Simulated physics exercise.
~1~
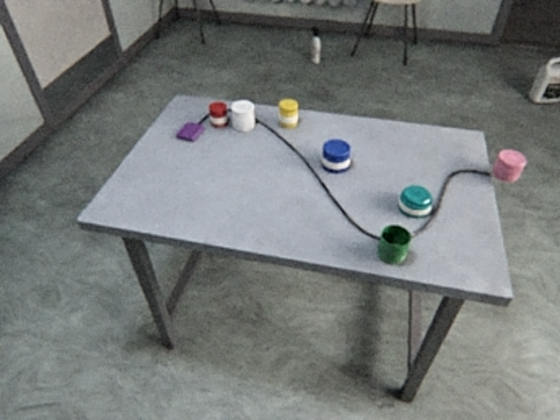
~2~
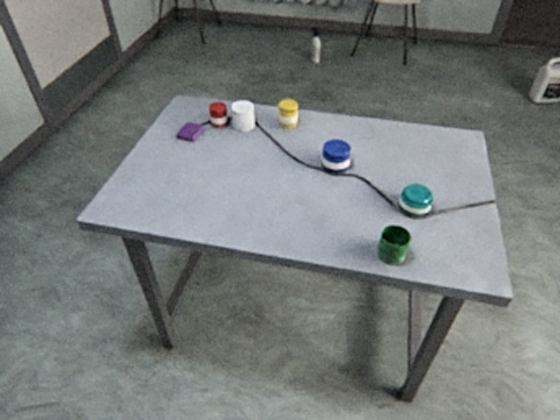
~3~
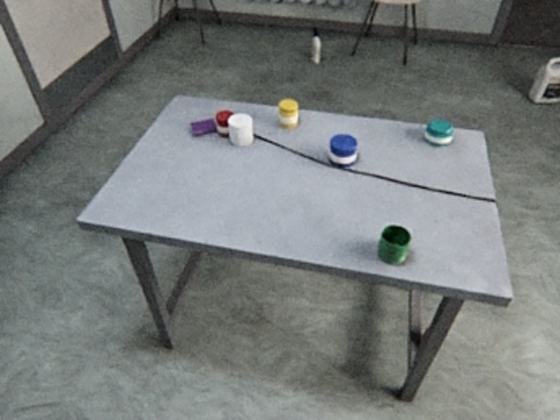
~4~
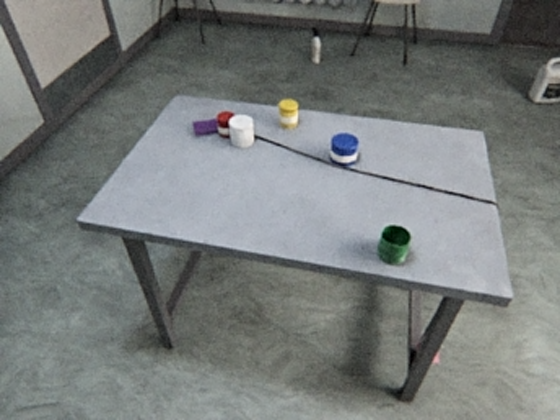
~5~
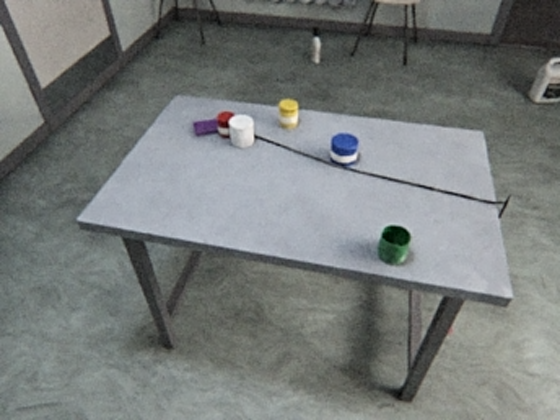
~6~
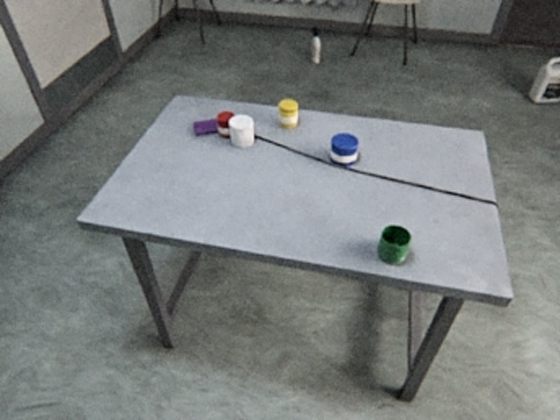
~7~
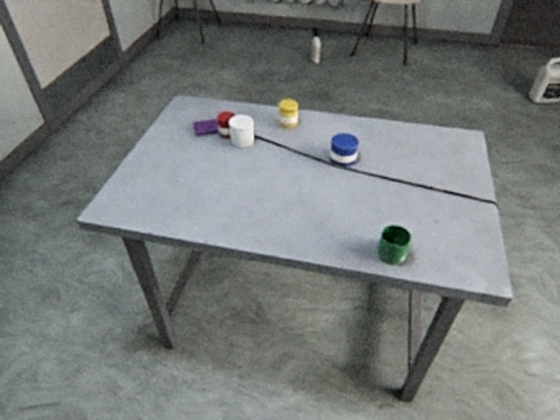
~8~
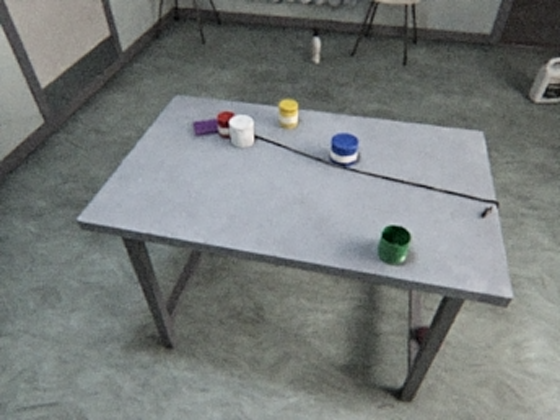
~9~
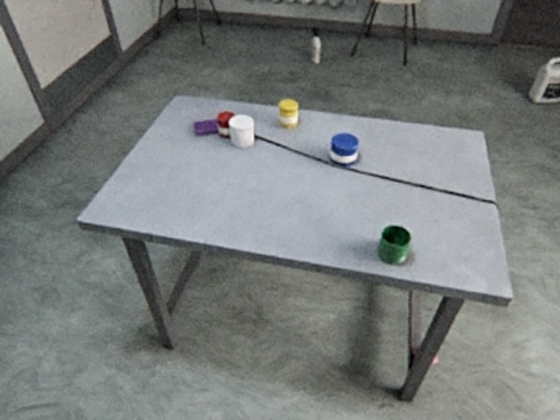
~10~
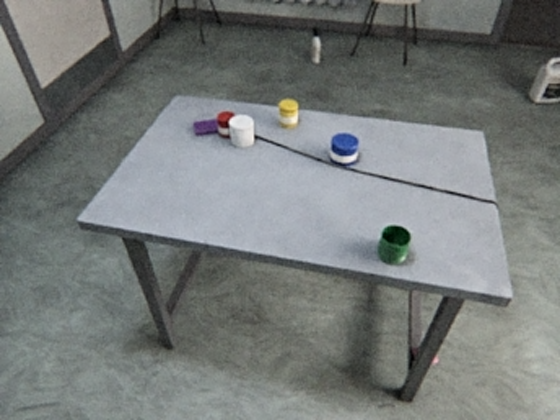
Pink speaker dropping off a table's right side, its cable sweeping the teal jar over the edge and nudging the white tub.
